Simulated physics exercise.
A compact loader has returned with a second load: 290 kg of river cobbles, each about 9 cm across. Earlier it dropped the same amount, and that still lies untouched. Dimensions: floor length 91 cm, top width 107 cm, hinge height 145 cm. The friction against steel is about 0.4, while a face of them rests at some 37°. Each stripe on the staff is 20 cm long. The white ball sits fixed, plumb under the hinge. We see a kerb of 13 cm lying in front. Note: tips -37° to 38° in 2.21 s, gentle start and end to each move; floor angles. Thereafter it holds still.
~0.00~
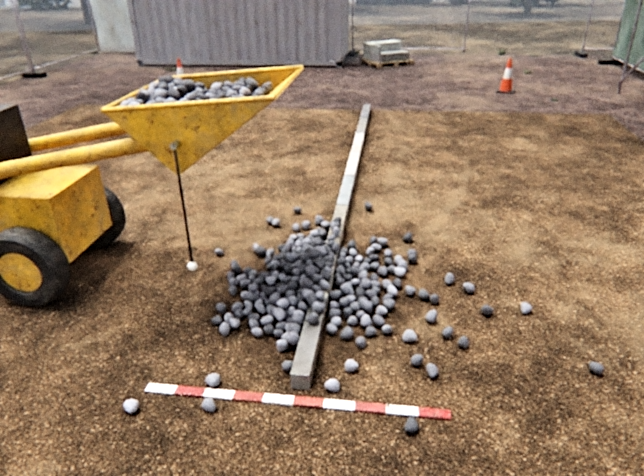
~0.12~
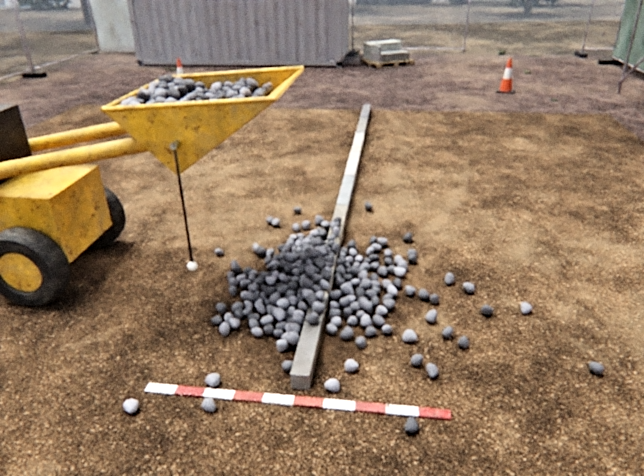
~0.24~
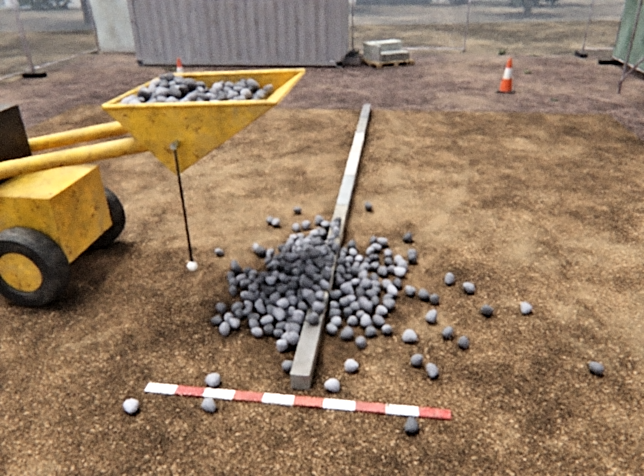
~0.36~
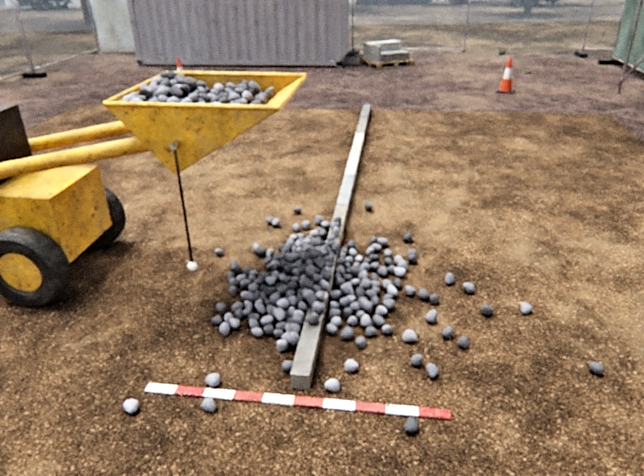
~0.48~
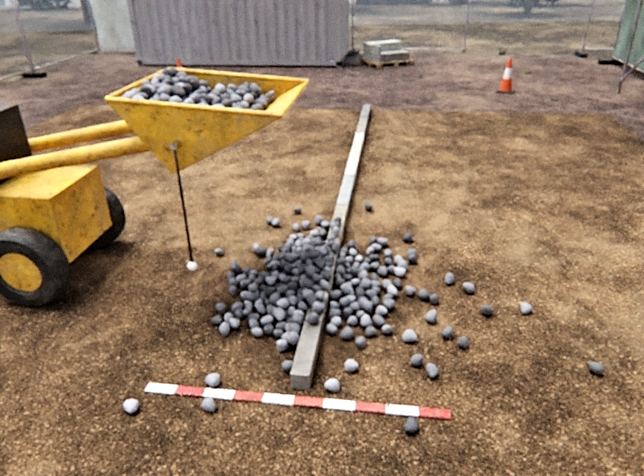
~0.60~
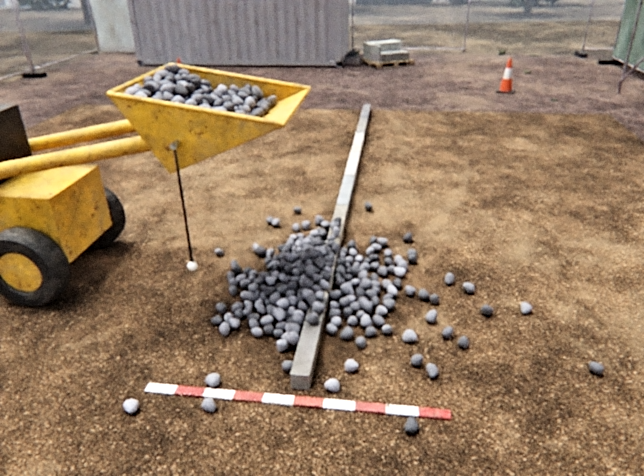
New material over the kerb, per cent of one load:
74 per cent.
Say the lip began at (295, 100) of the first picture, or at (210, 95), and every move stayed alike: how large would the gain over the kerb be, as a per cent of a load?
The first would add around 95 per cent, the second around 10 per cent.
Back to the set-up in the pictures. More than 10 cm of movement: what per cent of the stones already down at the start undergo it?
I'd say roughly 20 per cent of them.
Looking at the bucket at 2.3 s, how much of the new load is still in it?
Roughly 25 per cent of its load.
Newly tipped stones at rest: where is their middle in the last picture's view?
Around (355, 279).
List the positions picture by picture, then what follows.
In the first picture, the bucket is at -37°, its lip at (275, 98); the top of the load is at (170, 85). The earlier load is highest near (312, 263), 22 cm above ground level, 70 % on this side of the kerb, 30 % over the kerb.
The second picture shows lip at (275, 99), floor tilted -36°, highest stones at (171, 85); the stones move at 0.0 m/s on average.
The third picture shows lip at (277, 103), floor tilted -35°, highest stones at (171, 84); the stones move at 0.1 m/s on average.
In the fourth picture, the bucket is at -32°, its lip at (279, 108); the top of the load is at (168, 81); the stones move at 0.1 m/s on average.
The fifth picture shows lip at (282, 116), floor tilted -28°, highest stones at (167, 79); the stones move at 0.1 m/s on average.
The sixth picture shows lip at (285, 125), floor tilted -23°, highest stones at (169, 76); the stones move at 0.2 m/s on average.
After 1.7 s the floor is at 26°; in per cent of one load, 100 in the bucket, 70 on this side of the kerb, 30 over the kerb; the foremost stones are at (482, 314).
After 2.3 s the floor is at 38°; in per cent of one load, 24 in the bucket, 119 on this side of the kerb, 57 over the kerb; the foremost stones are at (482, 314).
After 2.7 s the floor is at 38°; in per cent of one load, 0 in the bucket, 112 on this side of the kerb, 87 over the kerb; the foremost stones are at (488, 307).
After 5.3 s the floor is at 38°; in per cent of one load, 0 in the bucket, 96 on this side of the kerb, 104 over the kerb; the foremost stones are at (532, 307). Net gain over the kerb, 74.
